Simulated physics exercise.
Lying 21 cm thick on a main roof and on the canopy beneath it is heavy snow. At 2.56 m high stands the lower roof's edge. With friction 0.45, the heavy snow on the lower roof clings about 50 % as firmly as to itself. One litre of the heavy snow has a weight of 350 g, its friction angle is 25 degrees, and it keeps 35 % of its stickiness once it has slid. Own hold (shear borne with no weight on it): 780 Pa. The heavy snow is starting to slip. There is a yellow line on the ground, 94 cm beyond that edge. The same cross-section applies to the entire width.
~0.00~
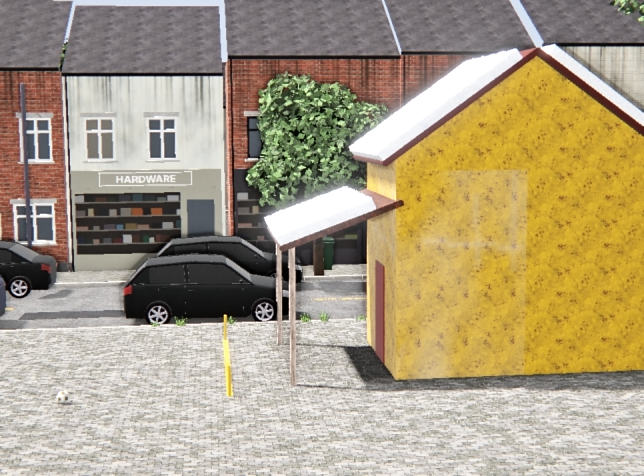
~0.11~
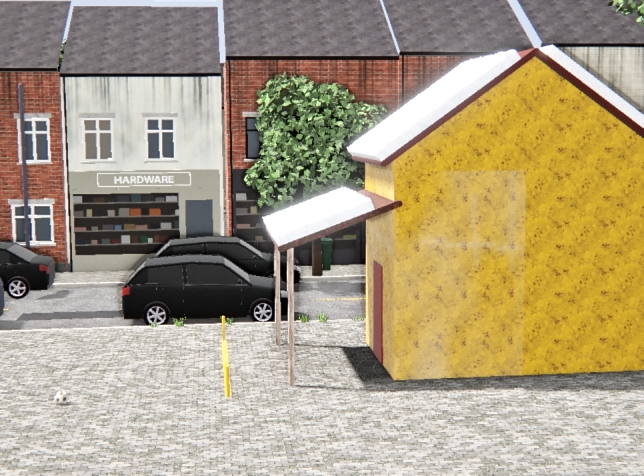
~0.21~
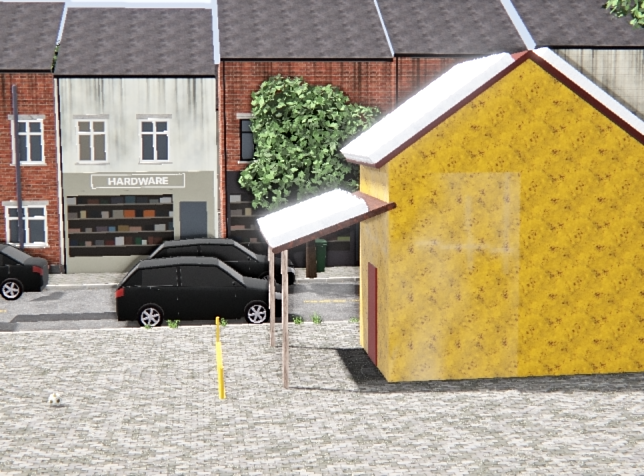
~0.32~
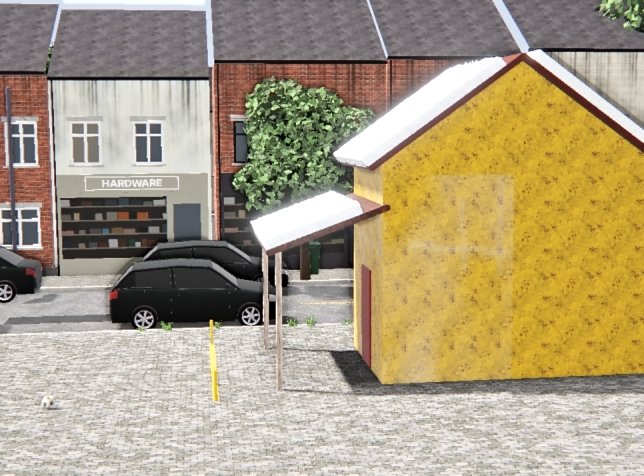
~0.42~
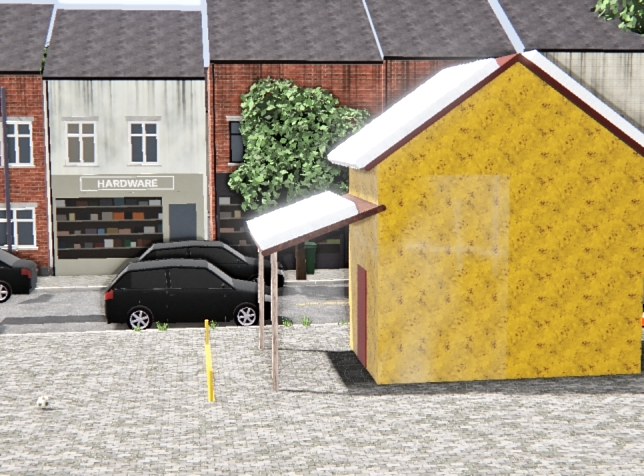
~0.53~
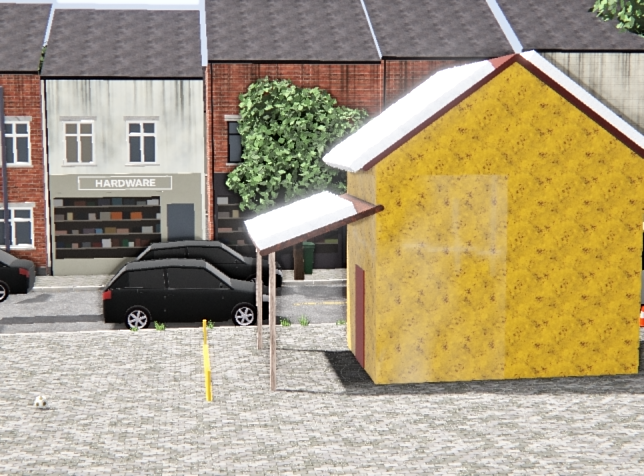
Yellow building with snowy roofs and a porch standing before parked black cars and a hardware shop, the view shifting slightly.
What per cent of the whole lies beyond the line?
Roughly 3 %.
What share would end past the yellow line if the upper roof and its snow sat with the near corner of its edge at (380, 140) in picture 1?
30 %.
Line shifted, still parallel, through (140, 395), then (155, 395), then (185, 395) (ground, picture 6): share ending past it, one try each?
Respectively about 0 in a hundred, 0 in a hundred and 1 in a hundred.
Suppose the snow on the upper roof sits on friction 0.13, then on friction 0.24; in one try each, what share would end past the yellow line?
Respectively near 35 % and near 25 %.
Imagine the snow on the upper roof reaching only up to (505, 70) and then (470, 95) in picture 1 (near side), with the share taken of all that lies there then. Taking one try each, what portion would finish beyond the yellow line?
In that order: 2 %, 0 %.
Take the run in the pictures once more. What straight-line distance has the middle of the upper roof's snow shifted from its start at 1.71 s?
Straight-line shift: Around 2.0 m.
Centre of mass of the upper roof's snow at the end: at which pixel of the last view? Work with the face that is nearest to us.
Look near (292, 255) in the final picture.
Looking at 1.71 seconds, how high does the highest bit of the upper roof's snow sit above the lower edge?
2.2 m or thereabouts.
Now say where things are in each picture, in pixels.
In the first picture, foremost bit of the heavy snow at (381, 159).
In the second picture, foremost bit of the heavy snow at (379, 159), its middle shifted 7 mm.
In the third picture, foremost bit of the heavy snow at (373, 162), its middle shifted 2.6 cm.
In the fourth picture, foremost bit of the heavy snow at (365, 165), its middle shifted 6.0 cm, 2 % of it past the upper edge, in one piece.
In the fifth picture, foremost bit of the heavy snow at (358, 162), its middle shifted 11 cm, 3 % of it past the upper edge, in one piece.
In the sixth picture, foremost bit of the heavy snow at (353, 167), its middle shifted 18 cm, 6 % of it past the upper edge, in one piece.
After 1.07 s, none is below the lower edge and 0 % is past the line.
After 1.71 s, none is below the lower edge and 0 % is past the line.
After 2.36 s, none is below the lower edge and 0 % is past the line.
After 3.00 s, 16 % is below the lower edge and 0 % is past the line.
After 4.20 s, 19 % is below the lower edge and 3 % is past the line.
